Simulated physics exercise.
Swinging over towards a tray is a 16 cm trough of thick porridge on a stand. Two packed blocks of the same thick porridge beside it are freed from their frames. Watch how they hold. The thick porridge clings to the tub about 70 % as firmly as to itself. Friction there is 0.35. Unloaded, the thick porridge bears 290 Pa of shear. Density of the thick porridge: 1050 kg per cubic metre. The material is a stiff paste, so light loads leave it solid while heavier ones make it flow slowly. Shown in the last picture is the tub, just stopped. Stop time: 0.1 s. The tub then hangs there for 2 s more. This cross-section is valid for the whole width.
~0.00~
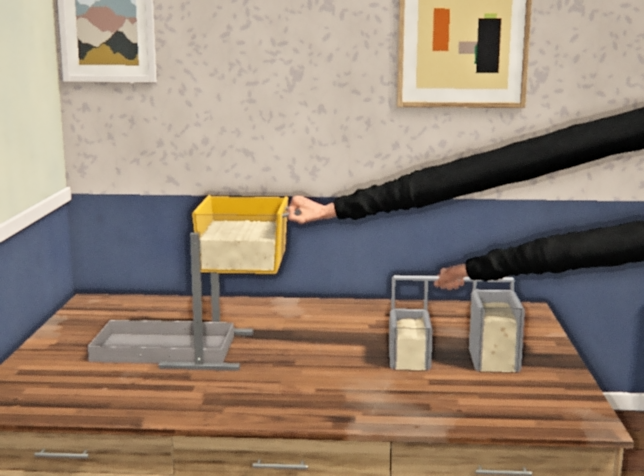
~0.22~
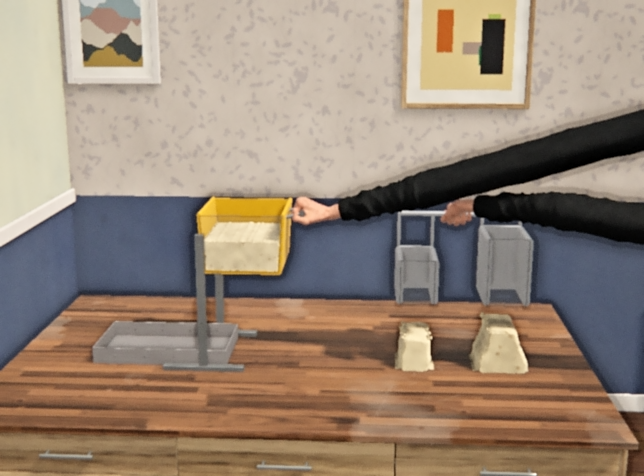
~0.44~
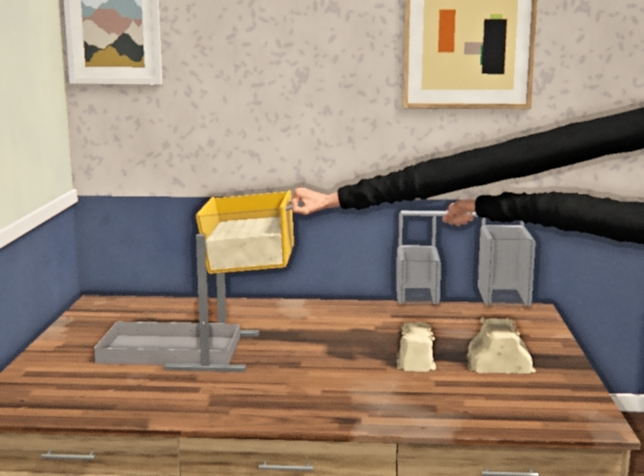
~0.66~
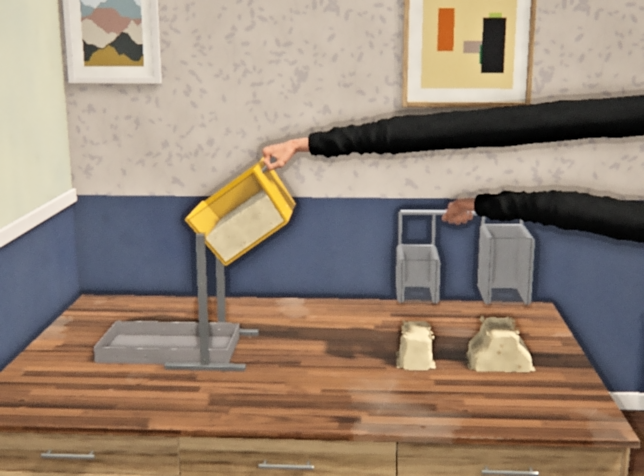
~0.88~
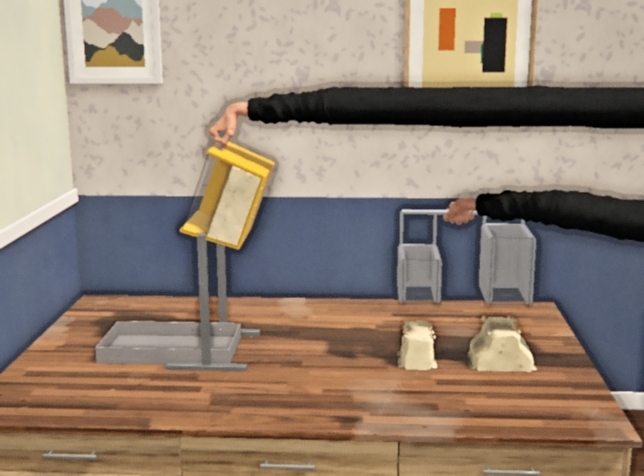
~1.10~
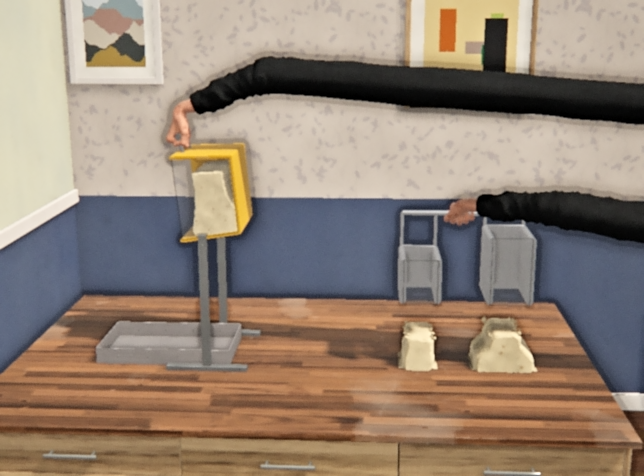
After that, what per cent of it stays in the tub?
Some 46 percent stays in the tub.
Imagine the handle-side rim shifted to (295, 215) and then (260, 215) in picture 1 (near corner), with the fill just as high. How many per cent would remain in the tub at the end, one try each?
I'd say near 40 percent the first time and near 60 percent the second.
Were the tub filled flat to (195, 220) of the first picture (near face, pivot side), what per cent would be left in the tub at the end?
That gives some 30 %.
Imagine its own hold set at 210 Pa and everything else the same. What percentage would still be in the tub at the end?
I'd say around 40 percent.
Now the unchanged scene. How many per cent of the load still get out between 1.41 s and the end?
Later share of the load: Approx. 3 %.
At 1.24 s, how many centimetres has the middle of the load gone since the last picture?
About 6 cm.
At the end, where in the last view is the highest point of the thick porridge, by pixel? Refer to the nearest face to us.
I'd point to somewhere around (217, 213).
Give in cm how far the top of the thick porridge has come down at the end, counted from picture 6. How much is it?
Roughly 12 cm.
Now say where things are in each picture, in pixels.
Handle-side rim at (277, 215), tilt 0 degrees; highest point of the thick porridge at (260, 240); test blocks 11 cm, 17 cm high (left to right), in the first picture.
Handle-side rim at (281, 216), tilt 0 degrees; highest point of the thick porridge at (264, 241); test blocks 10 cm, 13 cm high (left to right), in the second picture.
Handle-side rim at (280, 208), tilt 6 degrees; highest point of the thick porridge at (276, 235); test blocks 10 cm, 12 cm high (left to right), in the third picture.
Handle-side rim at (252, 172), tilt 36 degrees; highest point of the thick porridge at (264, 197); test blocks 10 cm, 12 cm high (left to right), in the fourth picture.
Handle-side rim at (208, 154), tilt 69 degrees; highest point of the thick porridge at (232, 168); test blocks 10 cm, 12 cm high (left to right), in the fifth picture.
Handle-side rim at (171, 160), tilt 95 degrees; highest point of the thick porridge at (219, 173); test blocks 10 cm, 12 cm high (left to right), in the sixth picture.
By 1.24 s, the tub is at 95 degrees and holds 90 %.
By 1.41 s, the tub is at 95 degrees and holds 50 %.
By 1.58 s, the tub is at 95 degrees and holds 46 %.
By 1.75 s, the tub is at 95 degrees and holds 46 %.
By 3.10 s, at the end, the tub is at 95 degrees and holds 46 %.
